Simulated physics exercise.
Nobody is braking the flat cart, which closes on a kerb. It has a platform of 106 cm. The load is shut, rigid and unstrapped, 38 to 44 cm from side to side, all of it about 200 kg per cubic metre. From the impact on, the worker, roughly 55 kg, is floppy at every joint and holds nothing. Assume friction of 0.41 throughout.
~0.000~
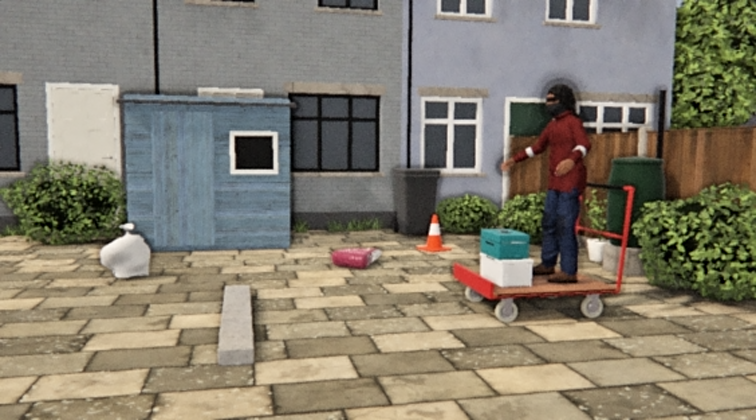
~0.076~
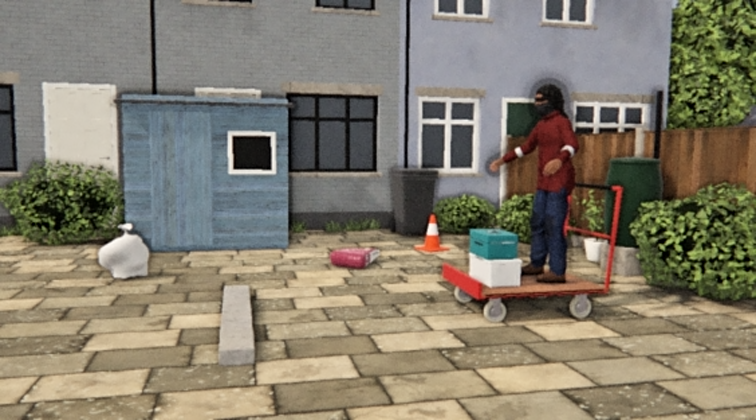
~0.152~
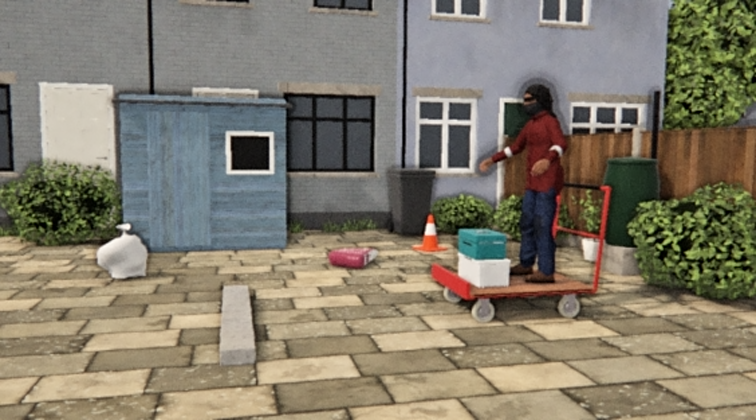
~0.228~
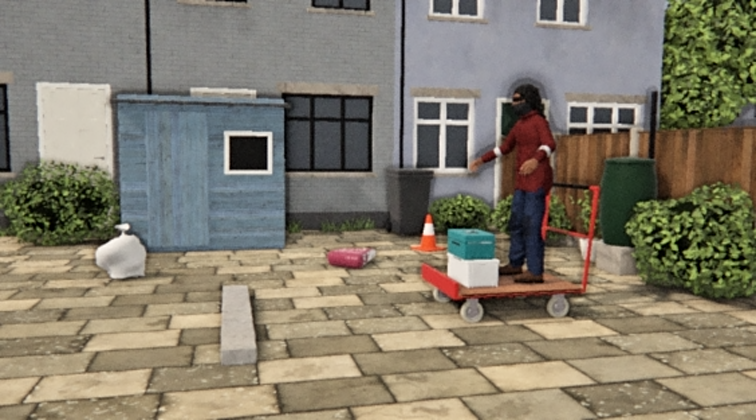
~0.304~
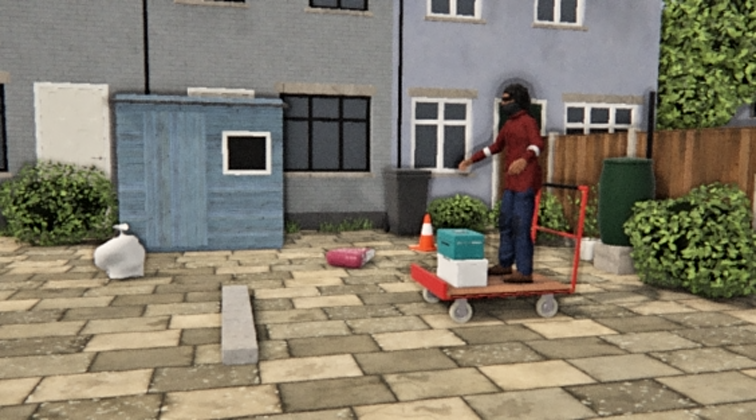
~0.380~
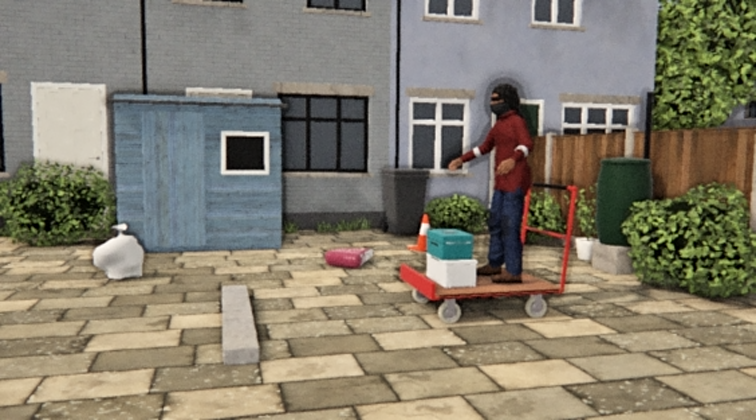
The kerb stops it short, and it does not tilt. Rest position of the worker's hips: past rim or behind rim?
Final position: Upon the deck.
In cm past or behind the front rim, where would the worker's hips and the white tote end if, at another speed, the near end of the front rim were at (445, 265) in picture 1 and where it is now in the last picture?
Hips 70 behind, white 20 behind.
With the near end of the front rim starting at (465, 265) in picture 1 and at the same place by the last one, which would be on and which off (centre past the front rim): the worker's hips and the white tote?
Result: Hips kept; white kept.
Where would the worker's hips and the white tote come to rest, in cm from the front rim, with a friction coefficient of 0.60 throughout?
Hips: 70 cm behind; white: 20 cm behind.
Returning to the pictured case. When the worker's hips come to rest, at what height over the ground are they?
About 55 cm up.
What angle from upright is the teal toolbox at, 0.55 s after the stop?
Around 0° from upright.
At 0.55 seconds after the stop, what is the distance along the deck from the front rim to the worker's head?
Roughly 0 cm behind the front rim.
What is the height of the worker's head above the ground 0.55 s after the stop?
Roughly 70 cm above the ground.
The wheels strike at 1.53 s.
After 2.08 s the worker's hips are 68 cm behind the rim, near (330, 240) in the last picture's view.
After 2.53 s the worker's hips are 68 cm behind the rim, near (330, 246) in the last picture's view.
At rest, 5.5 s, nothing is past the rim; behind it, teal toolbox, white tote and the worker's hips.
